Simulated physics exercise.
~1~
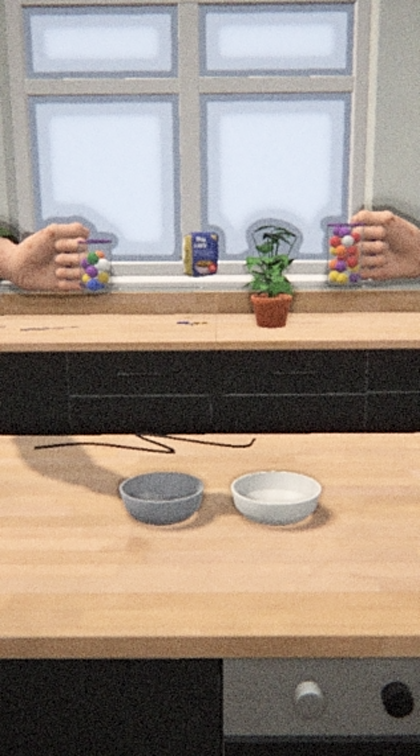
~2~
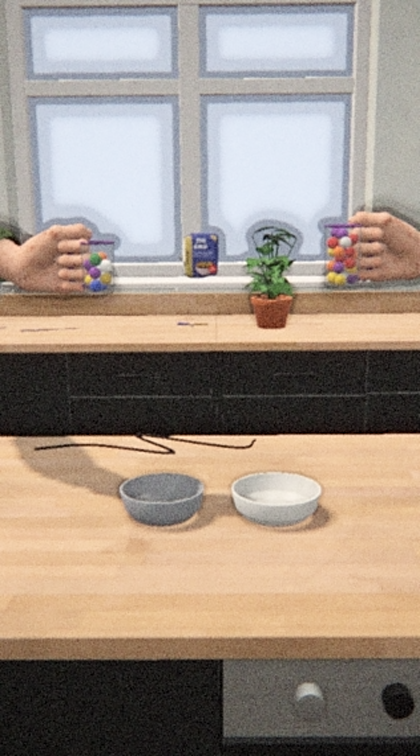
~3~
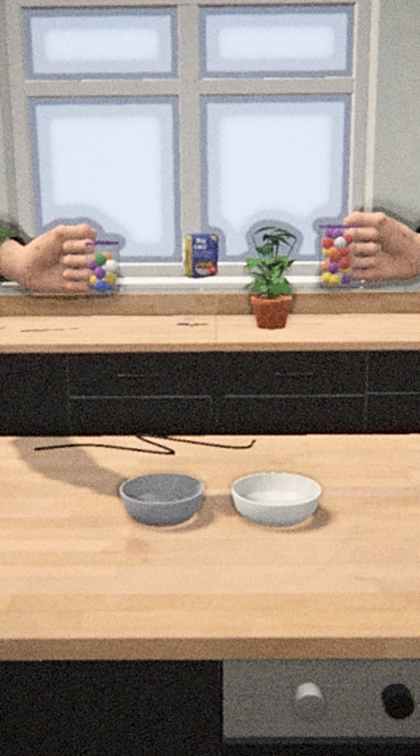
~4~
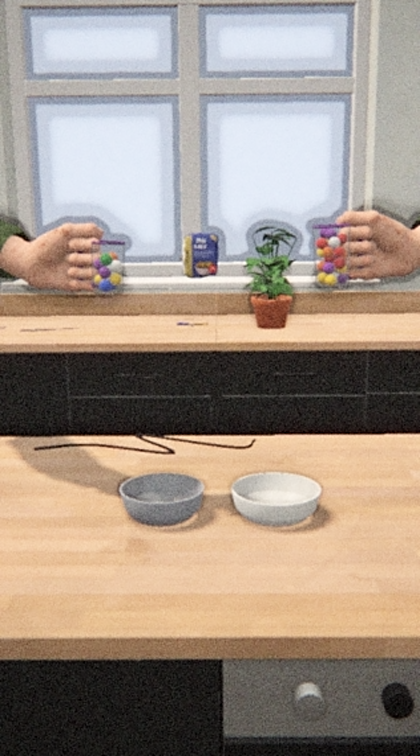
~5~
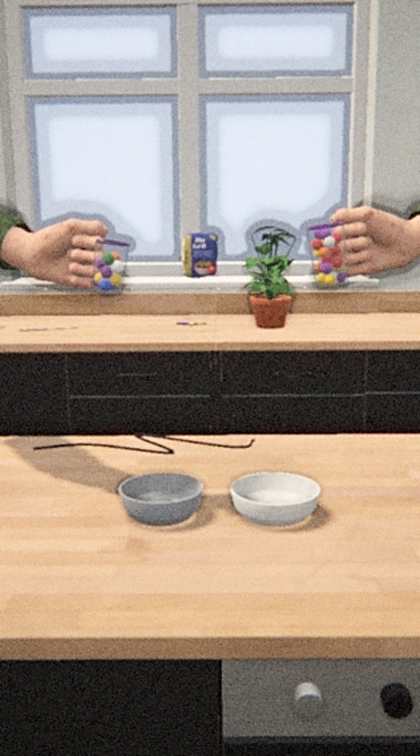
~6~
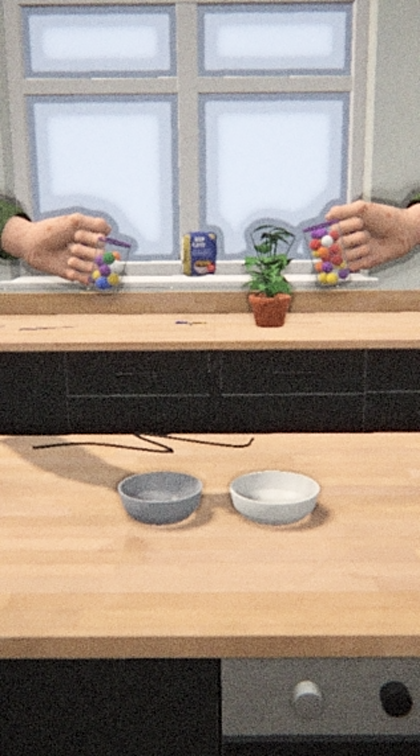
Two hands holding clear cups of colorful marbles moved slightly toward each other, high above a gray dish and a white dish on a wooden counter, then both tilted the cups a little inward.
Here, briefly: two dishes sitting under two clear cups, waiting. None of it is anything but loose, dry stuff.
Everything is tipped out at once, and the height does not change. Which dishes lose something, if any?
Result: Left: Expect some spillage there. Right: Expect some spillage there.
Then, 0.75 s after the last picture, left, all still in the cup; right, all still in the cup.
Then, 1.40 s after the last picture, left, most still in the cup, about a quarter in the air; right, most still in the cup, about a quarter in the air.
Then, 1.96 s after the last picture, left, about a third in the dish, about a third outside the dish, about a third in the air; right, about half in the dish, a small part outside the dish, about half in the air.
By the end, left, about a third in the dish, about two thirds outside the dish; right, about half in the dish, about half outside the dish.
